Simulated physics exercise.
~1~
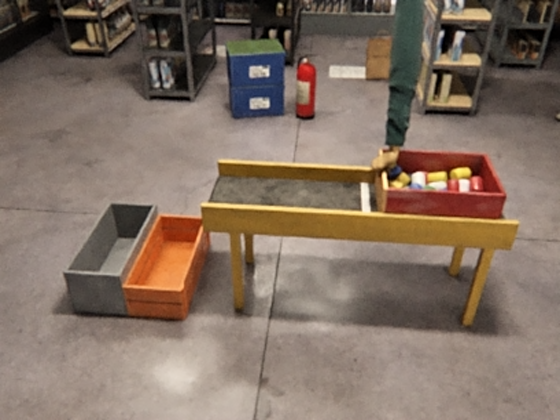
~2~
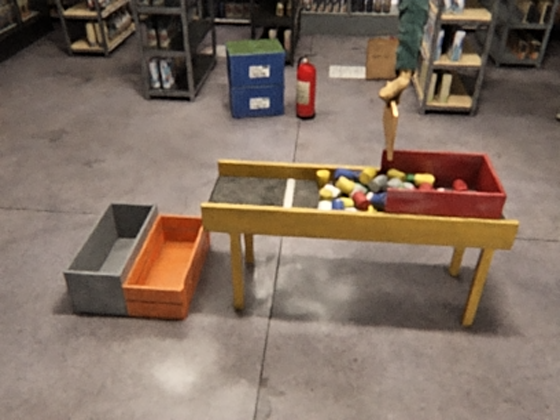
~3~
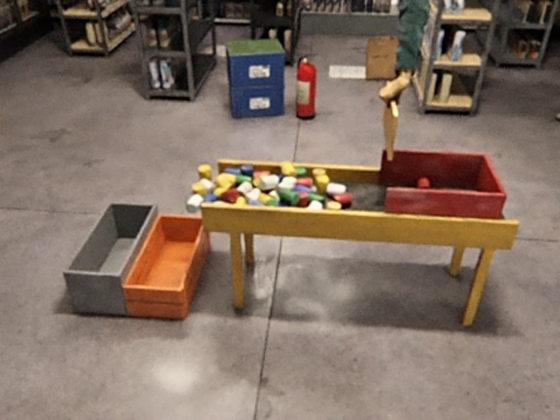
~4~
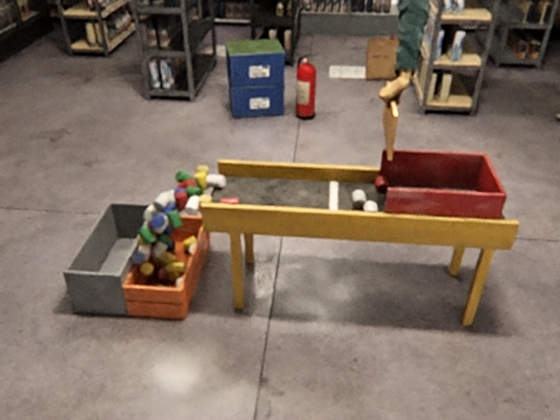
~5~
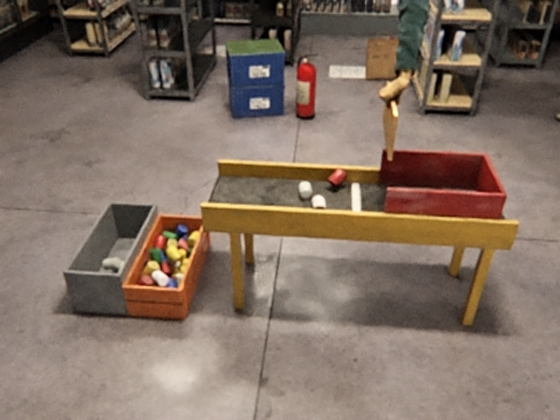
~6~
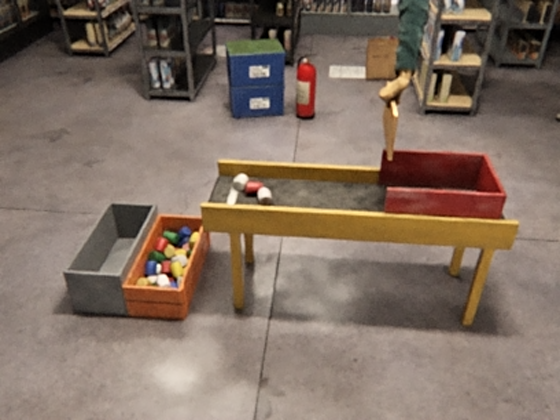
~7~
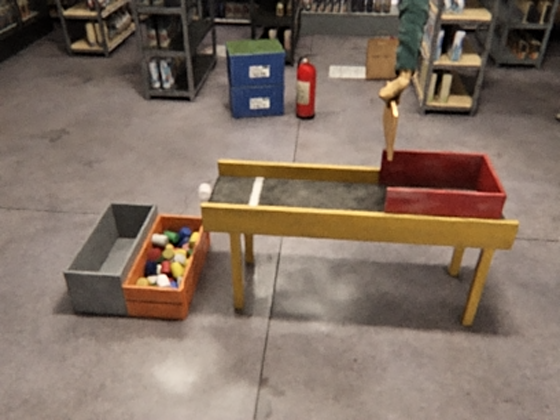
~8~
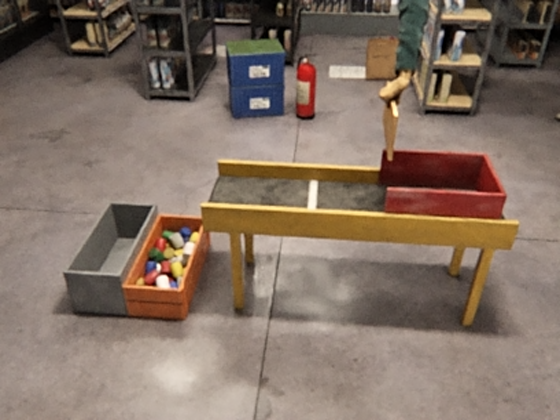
Colourful jars riding a conveyor left from a red pen and tumbling off its end, nearly all landing in an orange tub.
